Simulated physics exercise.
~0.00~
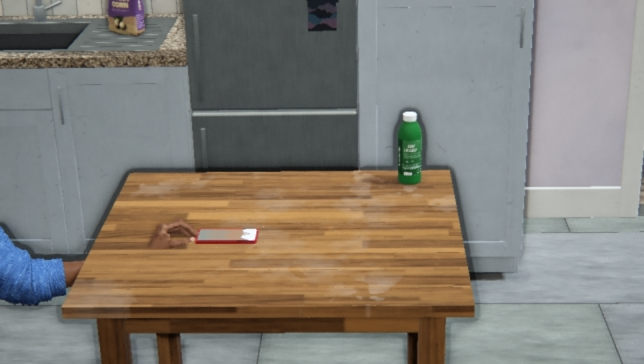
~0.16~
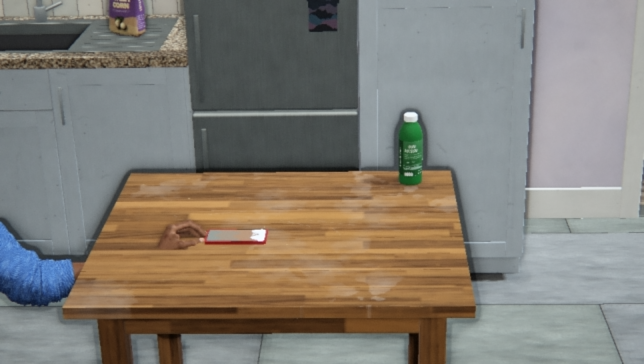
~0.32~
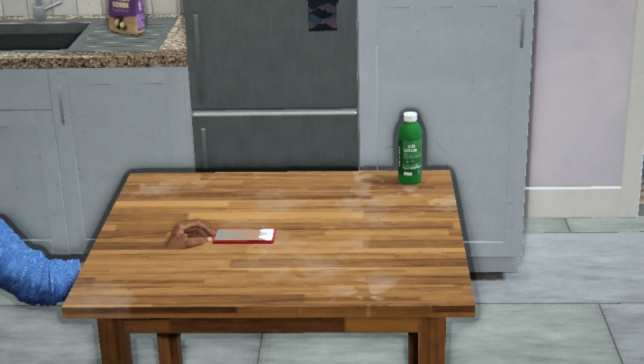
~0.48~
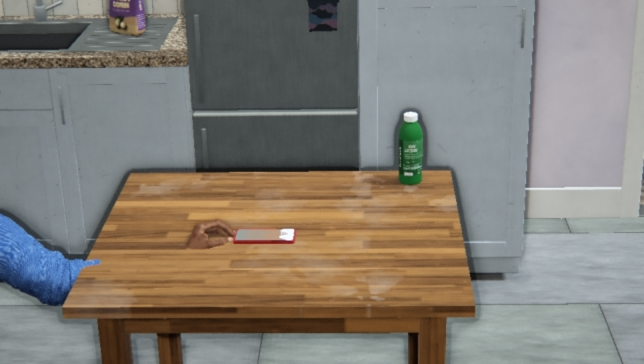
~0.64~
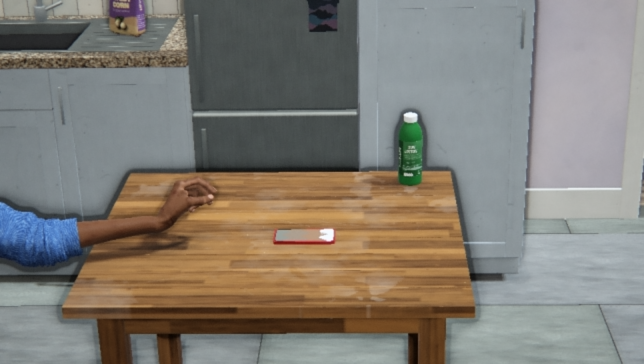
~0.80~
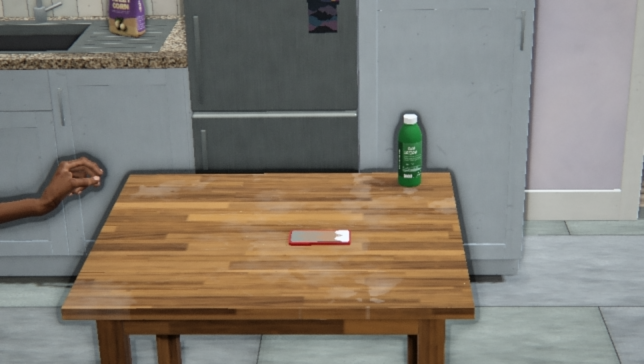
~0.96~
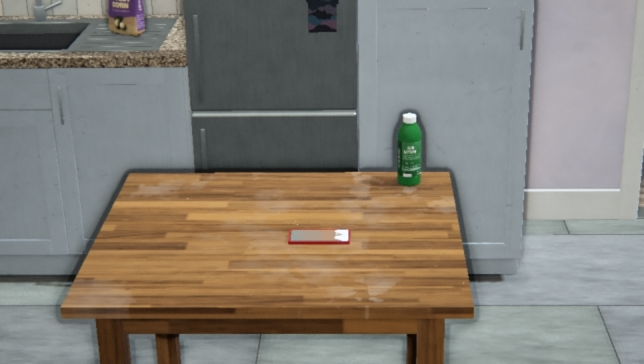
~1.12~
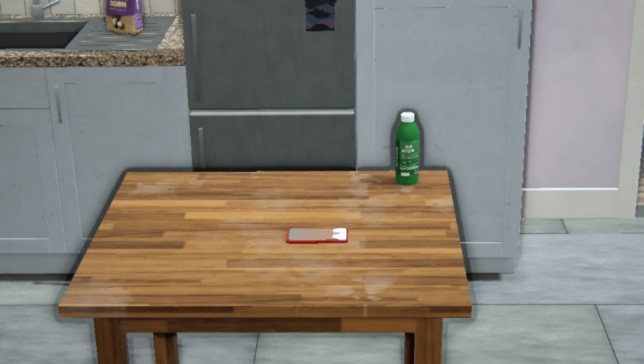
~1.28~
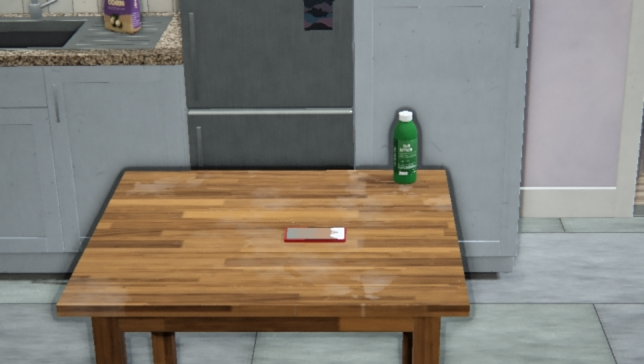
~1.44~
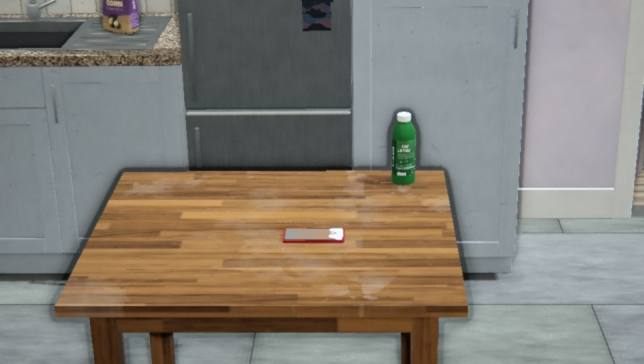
On a kitchen table, a hand pushes a red phone right, withdraws, and leaves it there.
